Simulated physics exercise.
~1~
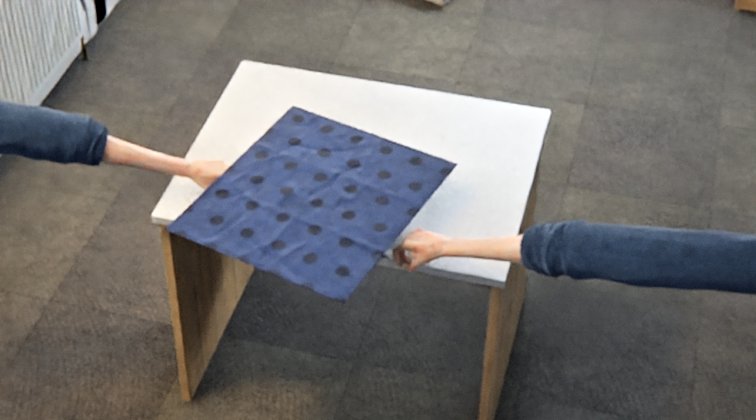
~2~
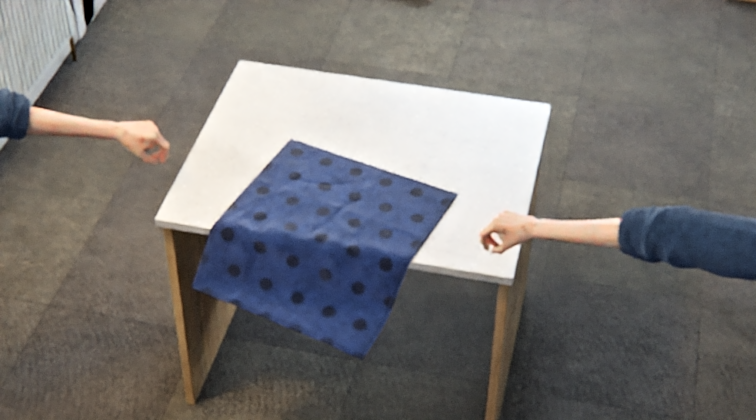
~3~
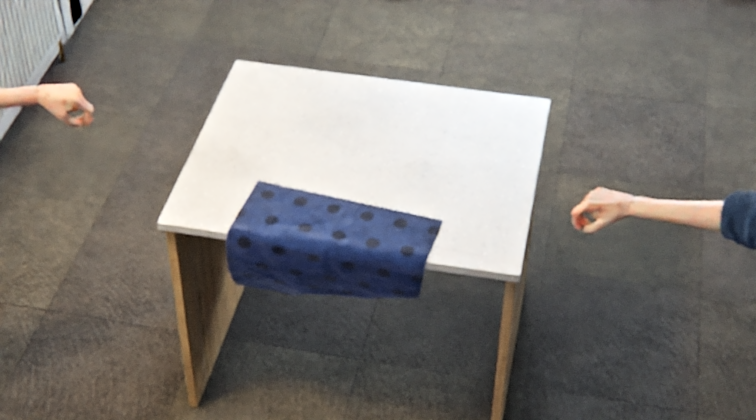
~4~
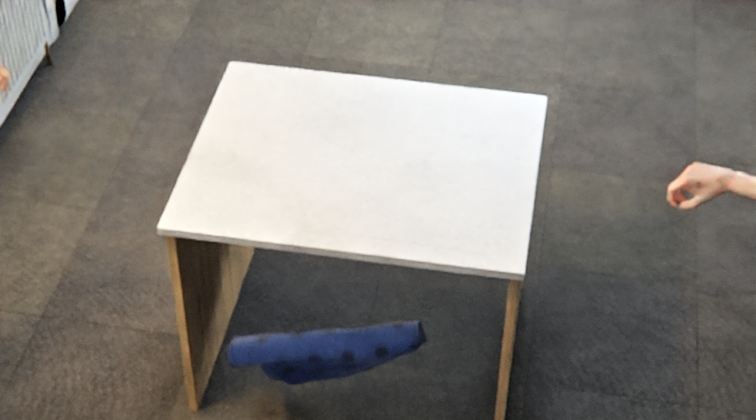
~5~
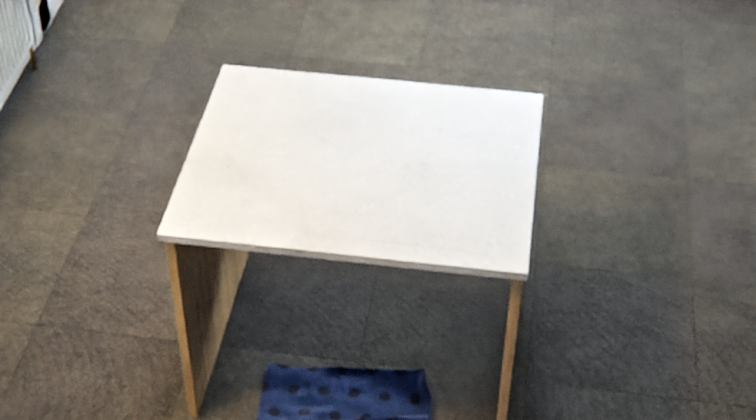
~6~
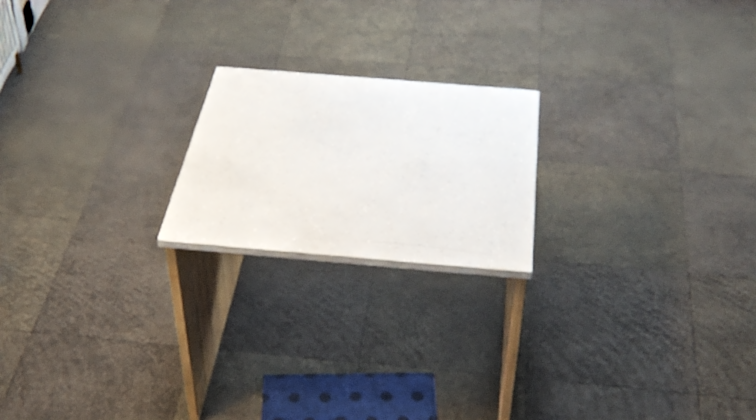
The clip shows two hands releasing a blue cloth with dark spots over the near edge of a white-topped desk and drawing away to either side, as the cloth slides off the front and drops to the floor, where it lies while the desktop stays bare.
